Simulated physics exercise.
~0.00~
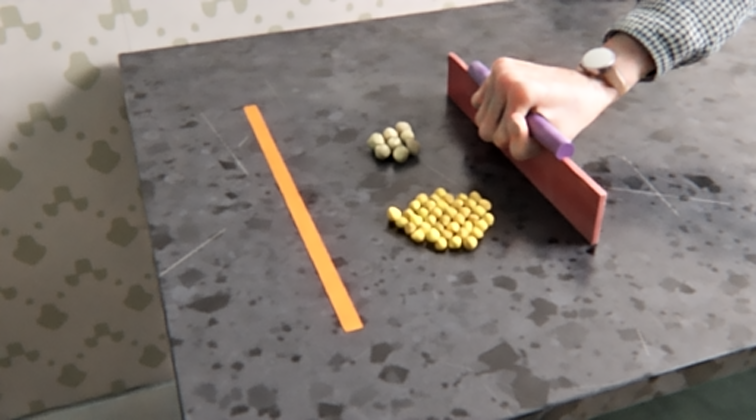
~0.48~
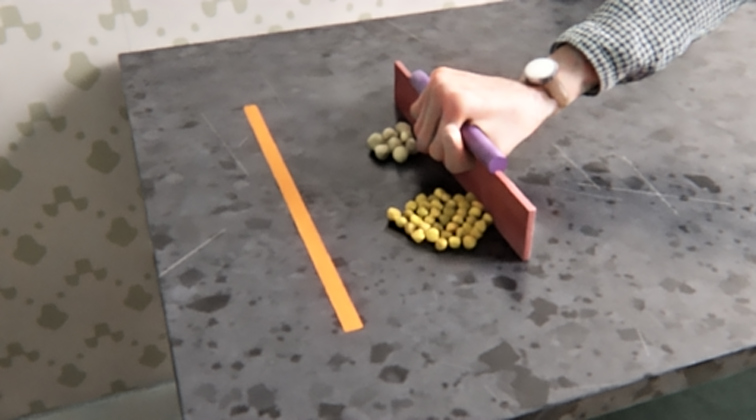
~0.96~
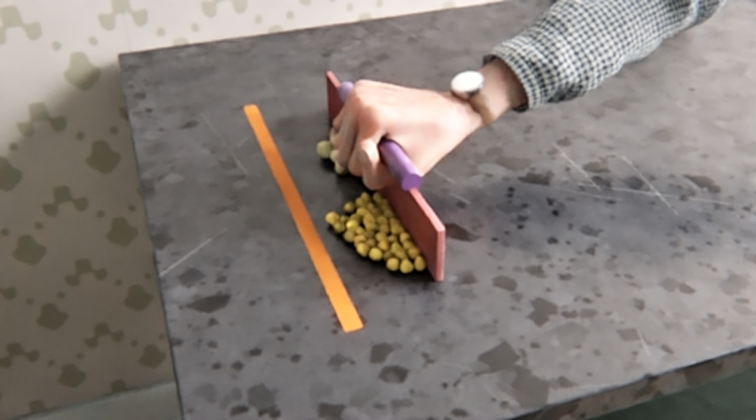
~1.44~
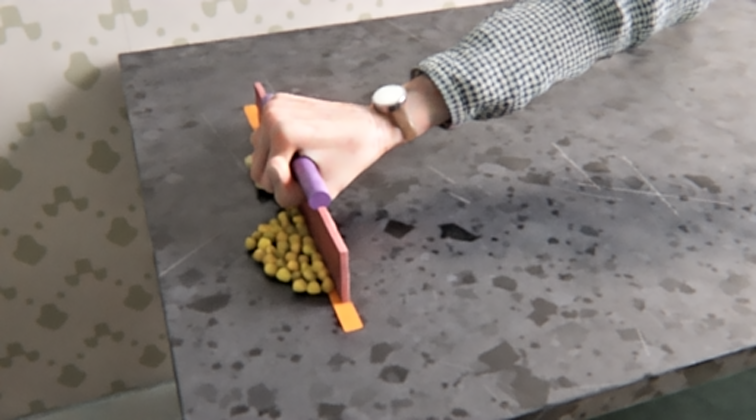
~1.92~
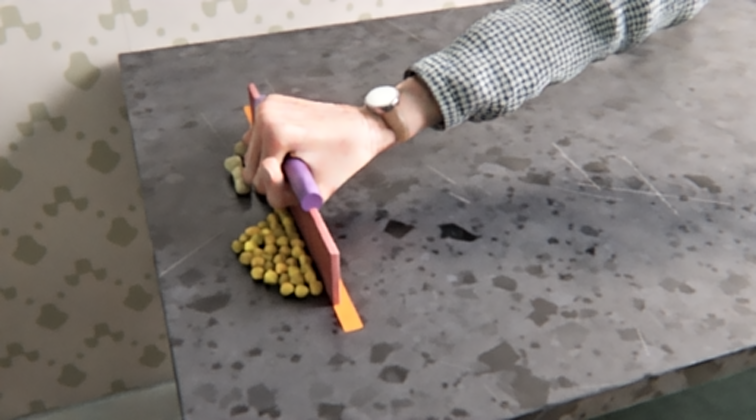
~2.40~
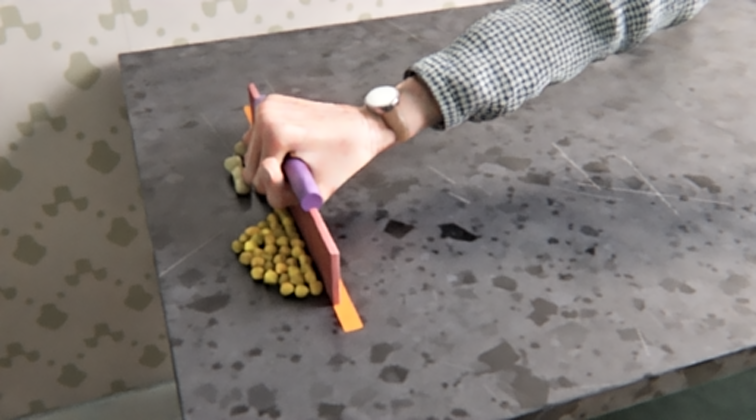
A hand gripping a purple-handled red scraper swept left across a dark speckled table, pushing a big handful of yellow beads and a smaller pale handful along, then stopped at the orange tape, with both piles resting just past it, still on the table.
